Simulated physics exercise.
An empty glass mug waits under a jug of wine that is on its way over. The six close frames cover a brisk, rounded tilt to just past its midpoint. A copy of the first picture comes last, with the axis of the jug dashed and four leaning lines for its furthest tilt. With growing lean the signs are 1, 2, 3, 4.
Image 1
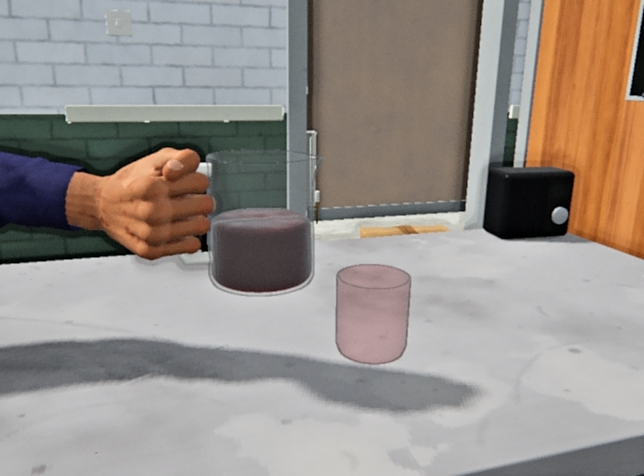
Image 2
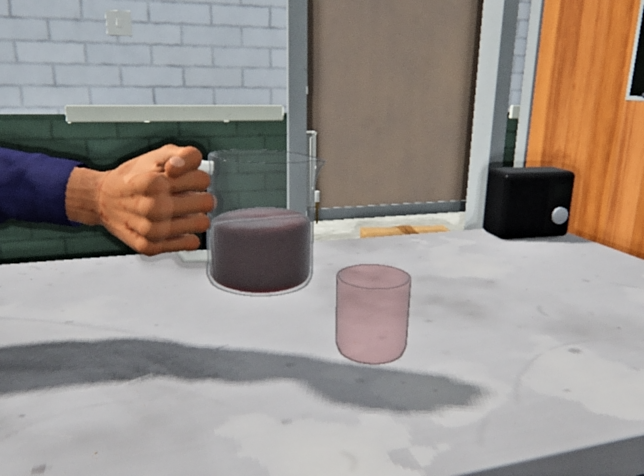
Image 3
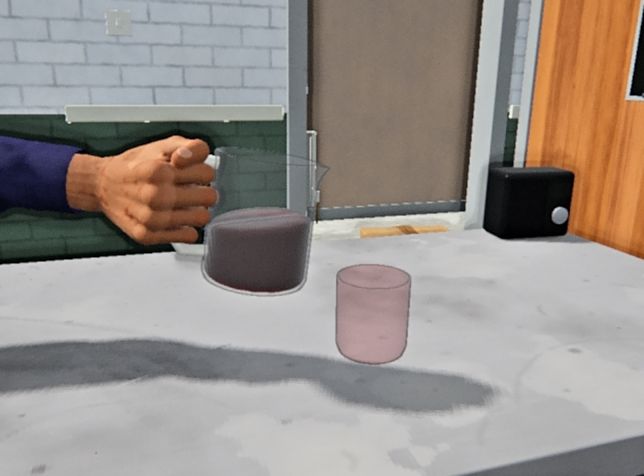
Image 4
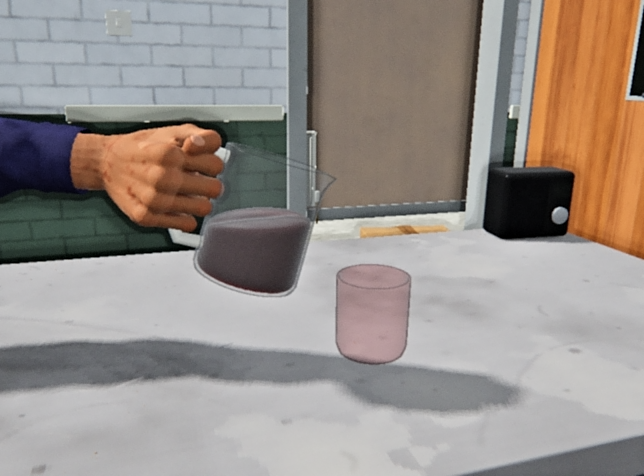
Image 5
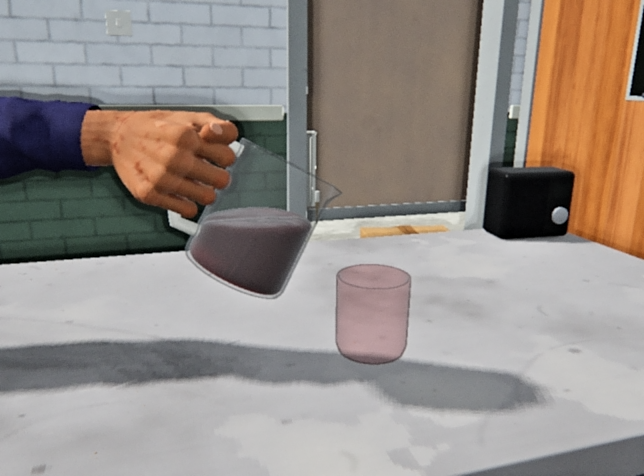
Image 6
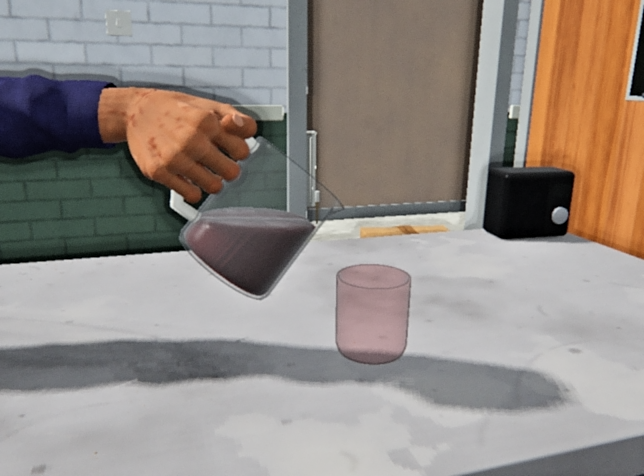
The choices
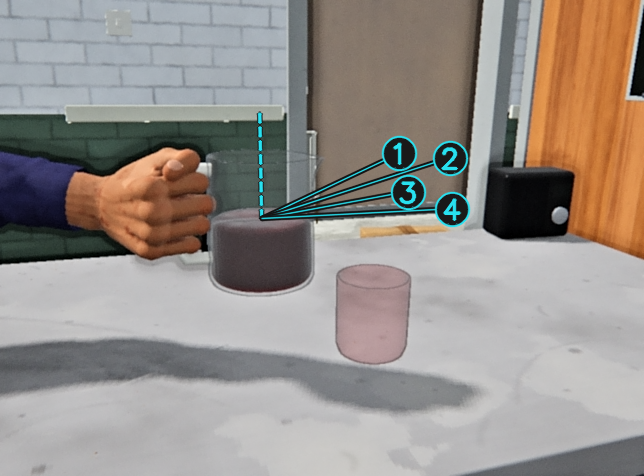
On a grey tabletop, a hand gradually tilts a jug of dark wine rightward near a glass mug.
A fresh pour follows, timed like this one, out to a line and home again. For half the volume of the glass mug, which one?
The answer is mark 2.
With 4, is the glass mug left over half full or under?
Over.
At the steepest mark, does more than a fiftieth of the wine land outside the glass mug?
Yes.
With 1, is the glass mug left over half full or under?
Under.
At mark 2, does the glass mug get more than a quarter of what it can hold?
Yes, it does.
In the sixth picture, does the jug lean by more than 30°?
Yes, it does.
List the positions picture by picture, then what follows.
The first frame shows upright, lip at (321, 158); rim of the glass mug round (374, 275); nothing has left yet.
The second frame shows tipped about 2°, lip at (323, 160); nothing has left yet.
The third frame shows tipped about 8°, lip at (328, 166); nothing has left yet.
The fourth frame shows tipped about 17°, lip at (334, 177); nothing has left yet.
The fifth frame shows tipped about 28°, lip at (339, 192); nothing has left yet.
The sixth frame shows tipped about 40°, lip at (342, 208); nothing has left yet.
In cyan, 1 at (384, 160); 2 at (433, 162); 3 at (391, 194); 4 at (435, 209).
With 1, the glass mug ends with about 30 % of what it can hold.
With 2, the glass mug ends with about 49 % of what it can hold.
With 3, the glass mug ends with about 65 % of what it can hold; 3 % of the wine is spilt.
With 4, the glass mug ends with about 71 % of what it can hold; 12 % of the wine is spilt.
